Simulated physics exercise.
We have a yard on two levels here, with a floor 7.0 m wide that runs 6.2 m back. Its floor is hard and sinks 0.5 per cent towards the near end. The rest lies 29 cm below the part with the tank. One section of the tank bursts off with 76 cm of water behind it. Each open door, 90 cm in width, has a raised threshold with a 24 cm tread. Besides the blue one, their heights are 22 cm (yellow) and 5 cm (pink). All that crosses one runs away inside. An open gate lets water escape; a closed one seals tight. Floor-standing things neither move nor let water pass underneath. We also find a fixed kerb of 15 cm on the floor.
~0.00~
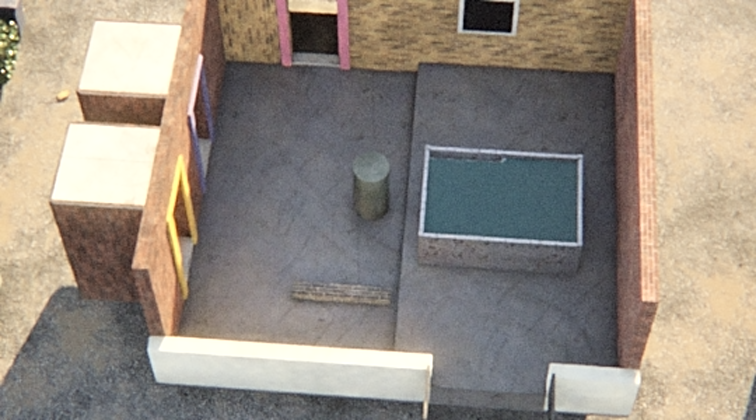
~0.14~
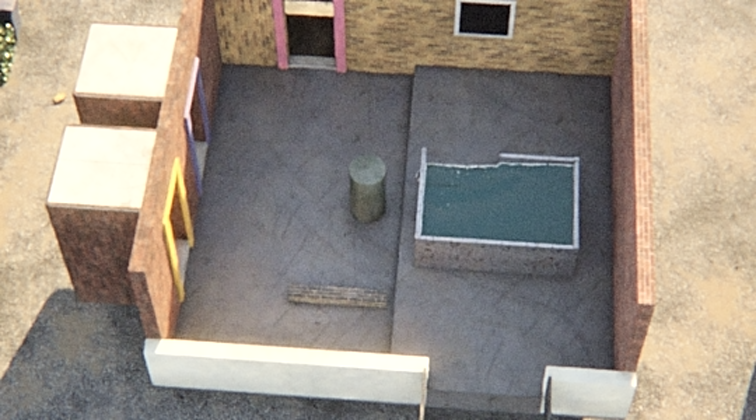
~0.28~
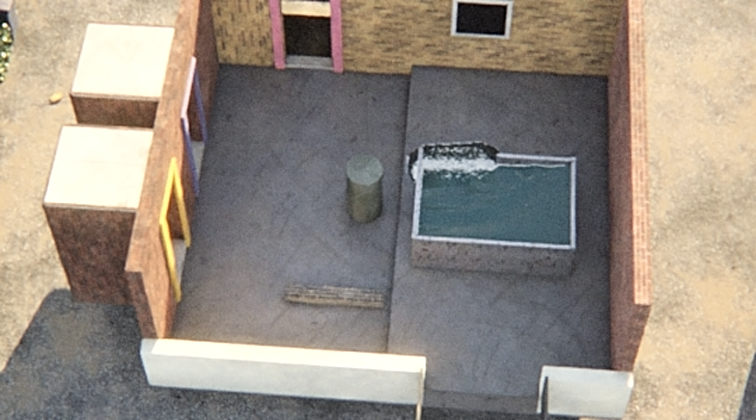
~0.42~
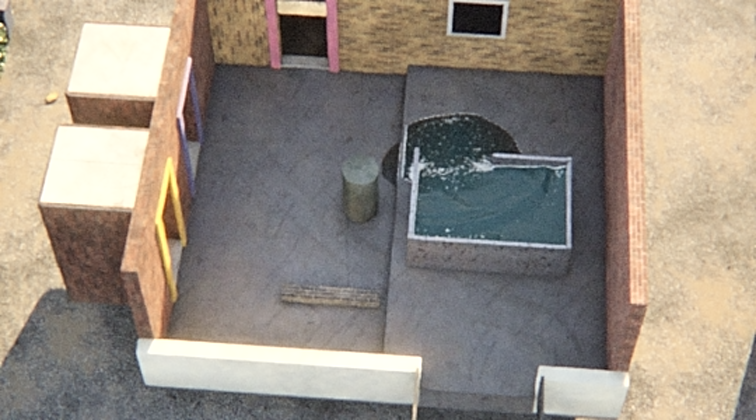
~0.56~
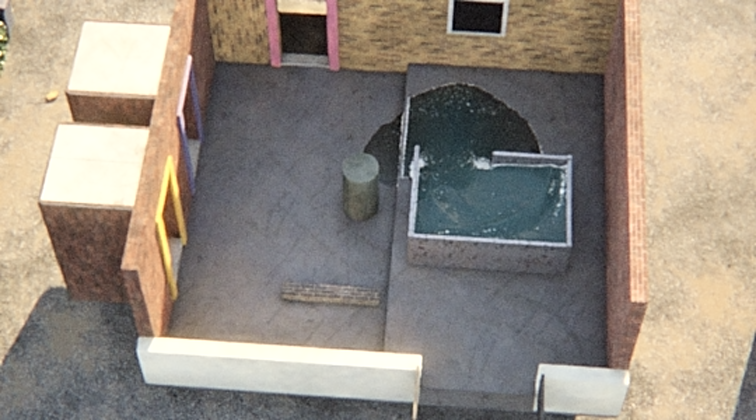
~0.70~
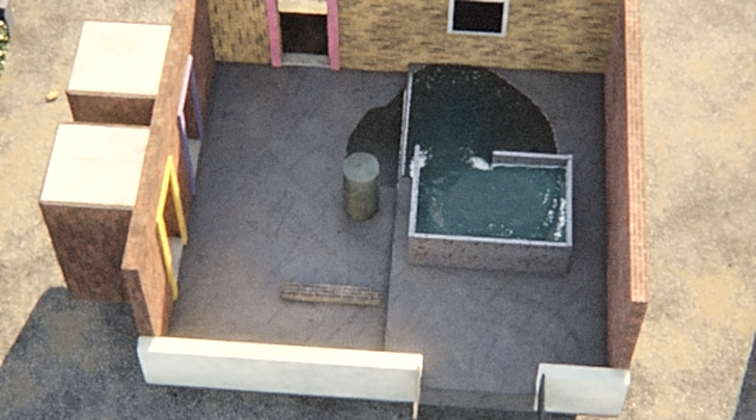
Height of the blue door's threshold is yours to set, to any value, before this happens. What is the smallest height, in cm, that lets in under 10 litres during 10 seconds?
9 cm.
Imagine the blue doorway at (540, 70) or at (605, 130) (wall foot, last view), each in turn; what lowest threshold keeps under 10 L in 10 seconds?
Roughly 17 cm for the first and 14.5 cm for the second.
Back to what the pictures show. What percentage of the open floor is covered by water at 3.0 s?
Some 40 in a hundred.
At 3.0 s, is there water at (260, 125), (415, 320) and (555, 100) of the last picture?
Taking the spots one by one: Swamped, untouched, swamped.
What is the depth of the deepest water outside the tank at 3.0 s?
35 cm.
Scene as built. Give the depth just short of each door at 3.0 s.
Reading in centimetres: Yellow = 0, blue = 5, pink = 11.
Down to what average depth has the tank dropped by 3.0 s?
I'd put it near 30 cm.
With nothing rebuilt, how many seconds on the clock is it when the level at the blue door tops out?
4.0 s.
After 1.4 s water covers 25 % of the floor, deepest (40 cm) near (438, 174); it has not reached the blue door.
After 3.0 s water covers 40 % of the floor, deepest (35 cm) near (225, 72); 5 cm at the blue door, 0 litres in over its 15 cm threshold.
After 10.0 s water covers 95 % of the floor, deepest (18 cm) near (340, 306); 7 cm at the blue door, 0 litres in over its 15 cm threshold.
At the blue door as built, the water arrived by 2.9 s and peaked near 13 cm at 4.0 s.
With a threshold of 7.5 cm, 23 litres would have come in within the 10 s; with 10 cm, 6 litres. So under 10 litres takes about 9 cm.
